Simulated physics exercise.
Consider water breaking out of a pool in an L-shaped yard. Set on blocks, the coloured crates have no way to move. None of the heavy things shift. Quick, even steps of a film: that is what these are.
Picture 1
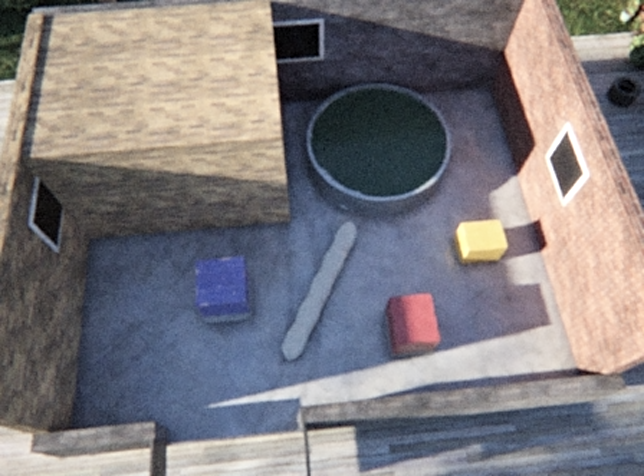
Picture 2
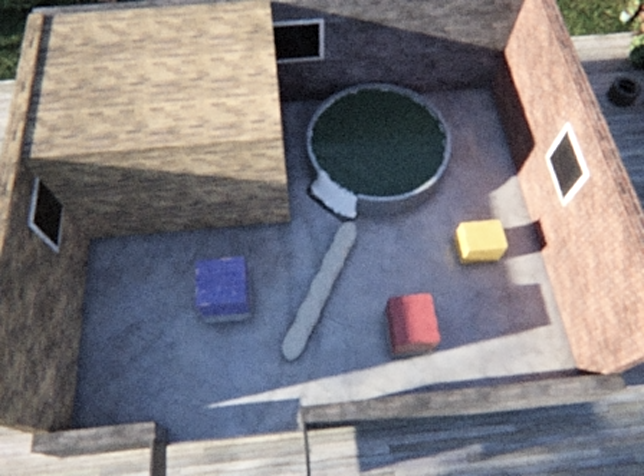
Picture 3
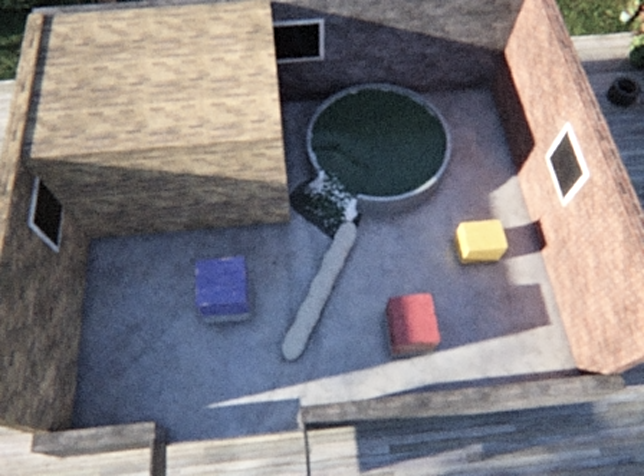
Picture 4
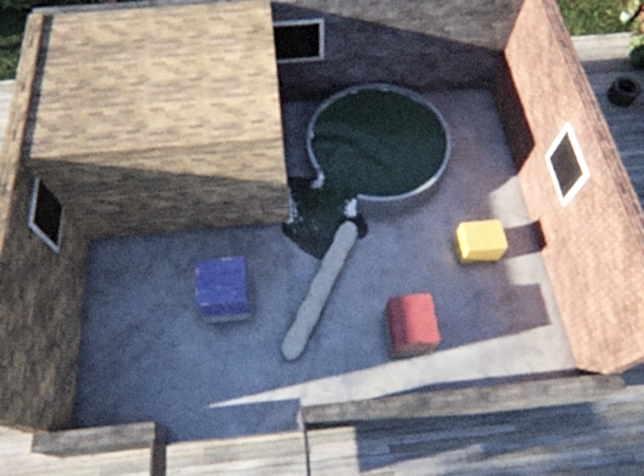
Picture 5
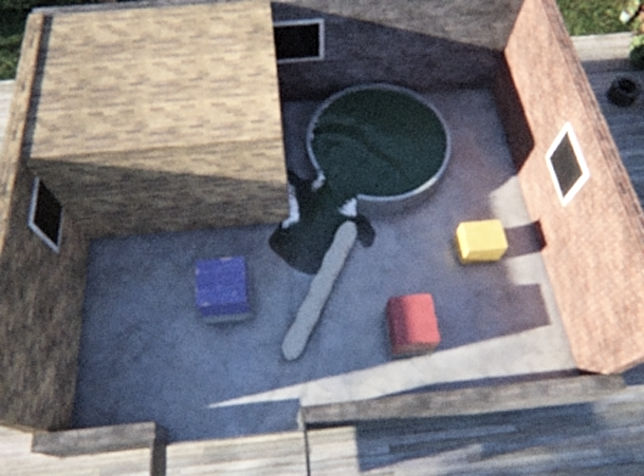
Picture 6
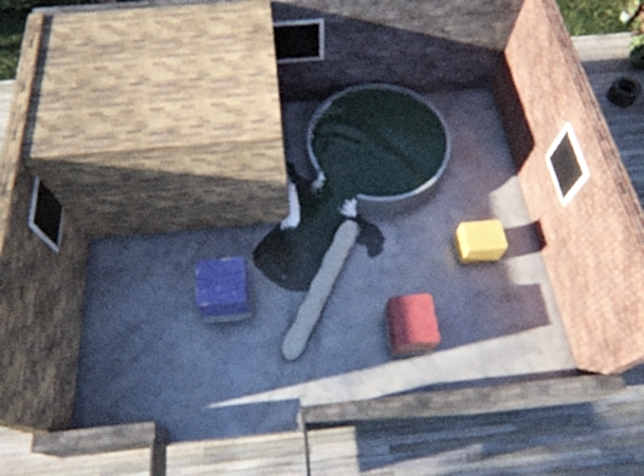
Dark water bursts from a round pool and spreads toward the blue crate.
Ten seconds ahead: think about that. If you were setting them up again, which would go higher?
I'd say the blue crate can stay, the yellow crate can stay, the red crate can stay.
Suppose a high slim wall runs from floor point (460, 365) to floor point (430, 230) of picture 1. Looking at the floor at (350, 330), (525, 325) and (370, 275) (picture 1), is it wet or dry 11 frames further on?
One by one: Spared, spared, spared.
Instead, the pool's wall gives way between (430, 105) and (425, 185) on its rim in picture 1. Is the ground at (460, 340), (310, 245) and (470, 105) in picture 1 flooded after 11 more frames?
Unwetted / unwetted / soaked.
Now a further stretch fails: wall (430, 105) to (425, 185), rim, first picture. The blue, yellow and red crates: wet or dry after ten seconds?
Going through them, the blue is never reached, the yellow gets reached and the red is never reached.
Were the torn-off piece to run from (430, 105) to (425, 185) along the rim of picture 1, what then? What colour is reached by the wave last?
The blue-painted one comes last.
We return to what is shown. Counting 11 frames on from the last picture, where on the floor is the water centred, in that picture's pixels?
I'd put it at around (355, 182).
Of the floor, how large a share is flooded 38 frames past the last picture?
Roughly 45 percent, I'd say.
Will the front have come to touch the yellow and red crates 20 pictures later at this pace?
For the yellow crate, it has; for the red crate, it has not.
A moment on, water covers 15 % of the floor; the blue crate water round its plinth, the yellow crate not reached, the red crate not reached.
Next, water covers 25 % of the floor; the blue crate water round its plinth, the yellow crate not reached, the red crate not reached.
Then, water covers 35 % of the floor; the blue crate water round its plinth, the yellow crate water round its plinth, the red crate not reached.
Later, water covers 45 % of the floor; the blue crate water round its plinth, the yellow crate water round its plinth, the red crate water round its plinth.
In the end, water covers 60 % of the floor; the blue crate stayed above the water, the yellow crate stayed above the water, the red crate stayed above the water.
